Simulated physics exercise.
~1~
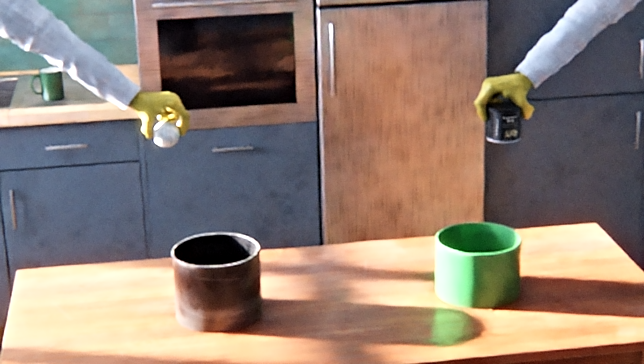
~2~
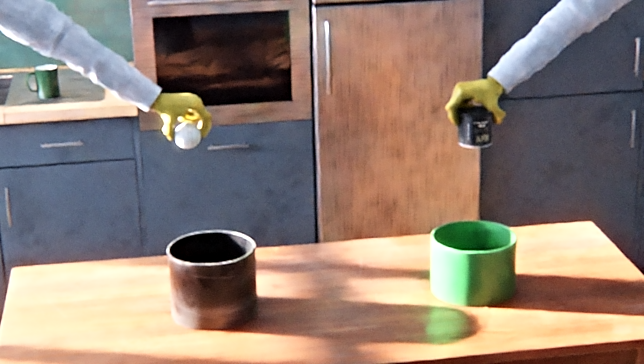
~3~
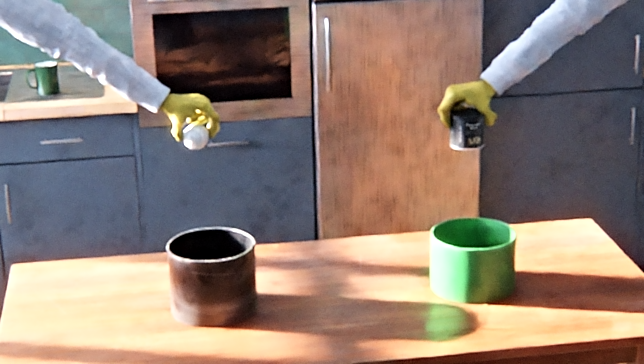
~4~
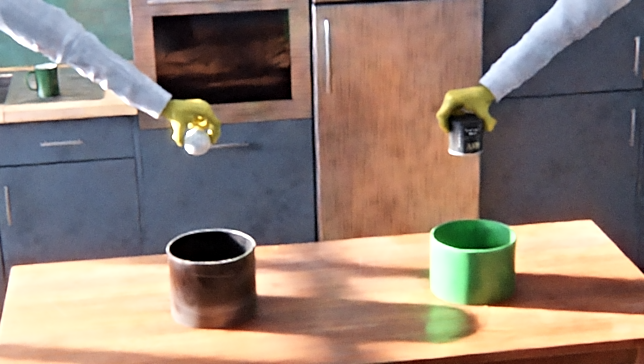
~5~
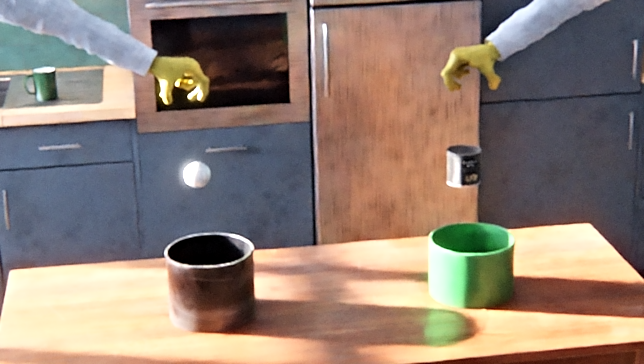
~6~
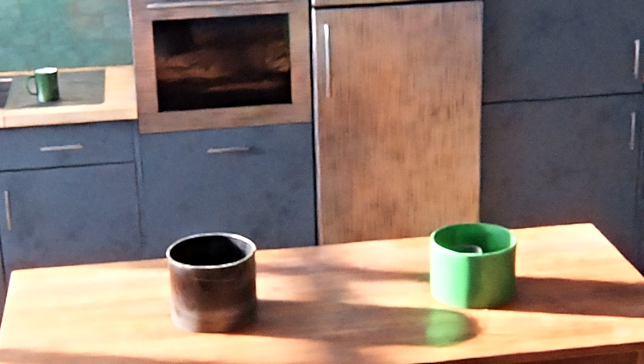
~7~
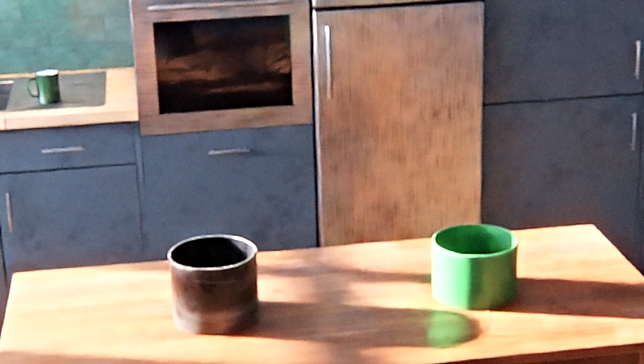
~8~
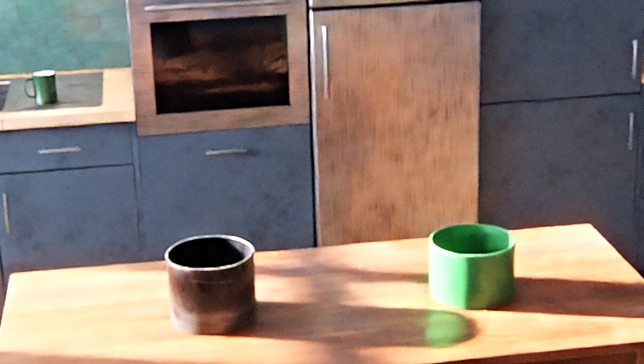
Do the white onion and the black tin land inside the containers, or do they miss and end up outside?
Both land inside, the white onion in the dark pot on the left and the black tin in the green bucket on the right.
